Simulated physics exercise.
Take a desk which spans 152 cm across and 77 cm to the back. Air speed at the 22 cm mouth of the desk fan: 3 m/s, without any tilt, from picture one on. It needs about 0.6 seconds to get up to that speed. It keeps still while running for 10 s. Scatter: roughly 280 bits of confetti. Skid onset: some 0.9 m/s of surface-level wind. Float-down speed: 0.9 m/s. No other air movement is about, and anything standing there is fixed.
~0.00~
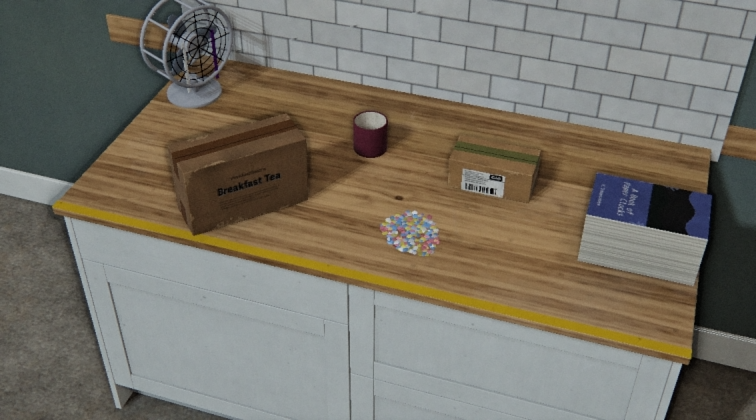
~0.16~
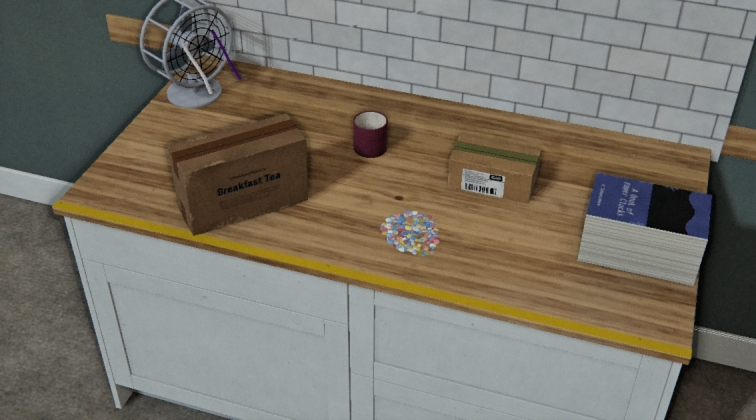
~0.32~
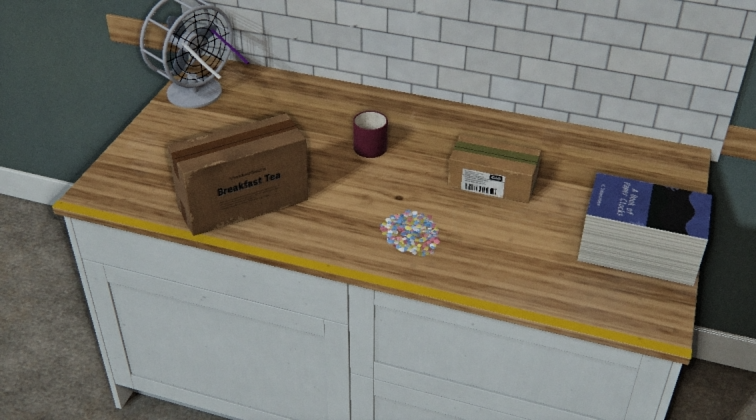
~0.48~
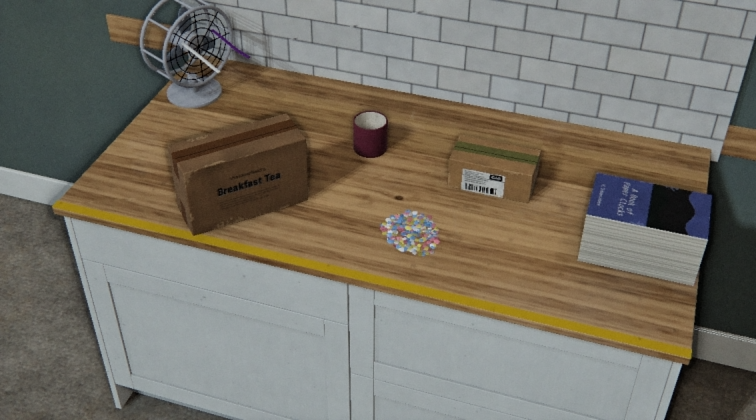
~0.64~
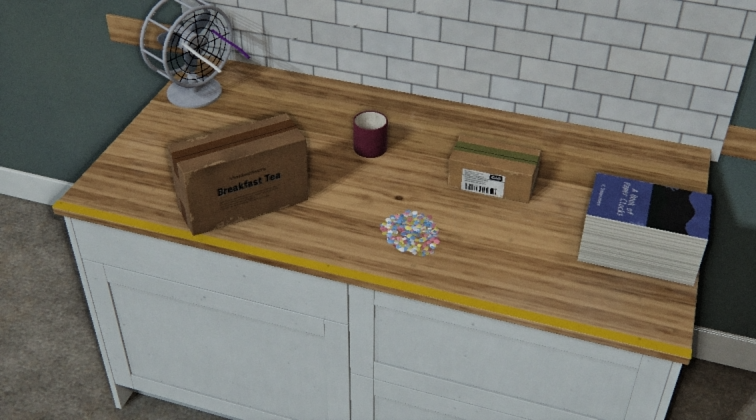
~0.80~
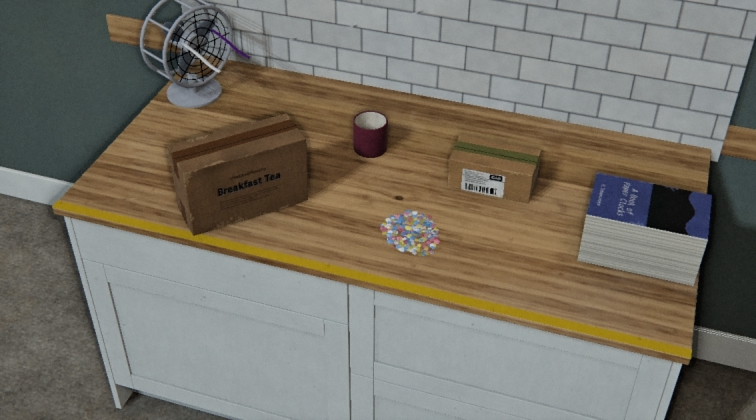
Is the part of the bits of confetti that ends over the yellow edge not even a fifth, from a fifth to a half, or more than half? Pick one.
It is more than half.
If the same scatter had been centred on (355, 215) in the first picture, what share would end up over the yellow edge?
Share at the end: About 40 %.
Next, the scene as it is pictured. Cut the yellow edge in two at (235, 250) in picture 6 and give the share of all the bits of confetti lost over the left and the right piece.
About 0 per cent left, about 90 per cent right.
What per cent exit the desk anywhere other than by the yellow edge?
The figure is near 0 %.
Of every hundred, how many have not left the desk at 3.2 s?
I'd say close to 5 % are still there.
After 2.0 s the count stands so, 94 % are over the yellow edge.
After 3.2 s the count stands so, 94 % are over the yellow edge.
After 5.5 s the count stands so, 94 % are over the yellow edge.
After 10.0 s, at the end, 94 % are over the yellow edge.
